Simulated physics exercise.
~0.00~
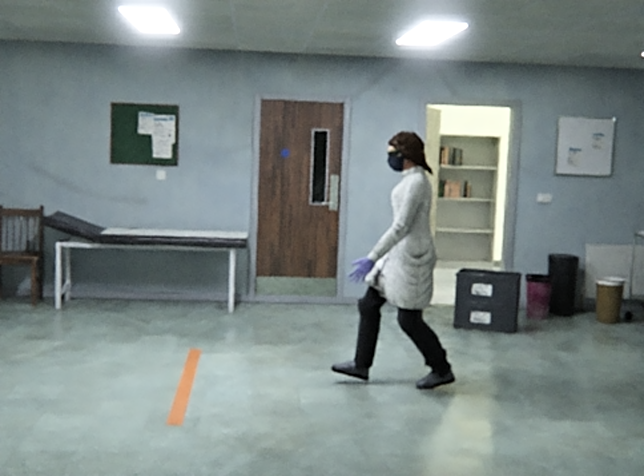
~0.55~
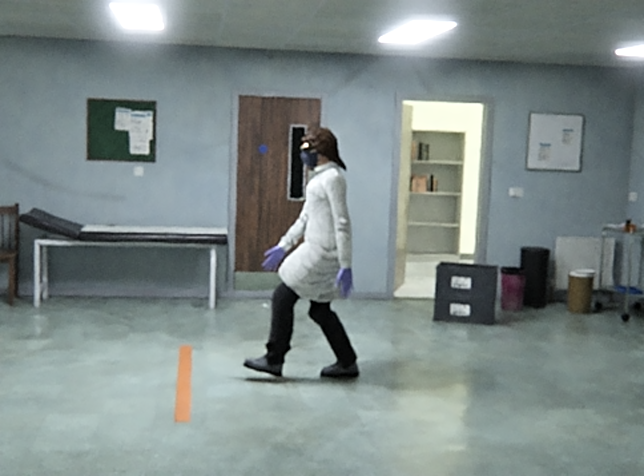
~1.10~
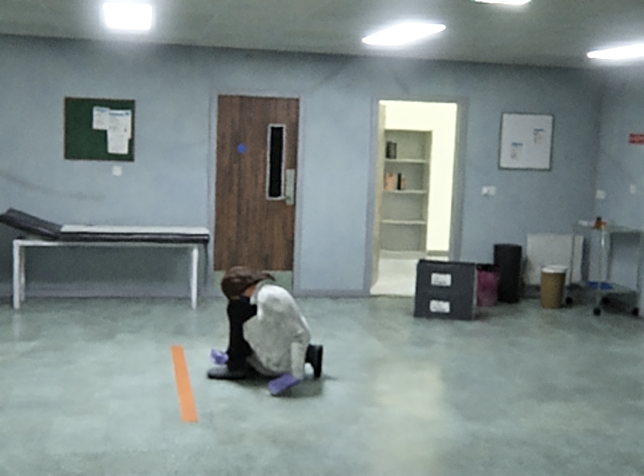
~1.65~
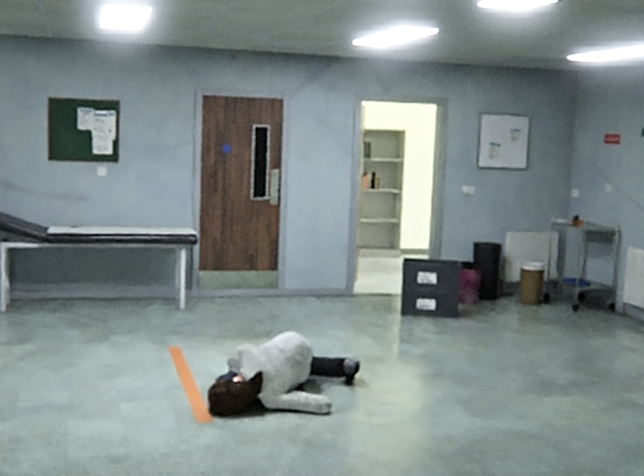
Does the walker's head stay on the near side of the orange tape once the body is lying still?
Yes, the head comes to rest close to the orange tape but does not pass it.
A masked person walks left, crumples to the floor, and lies just short of orange tape.
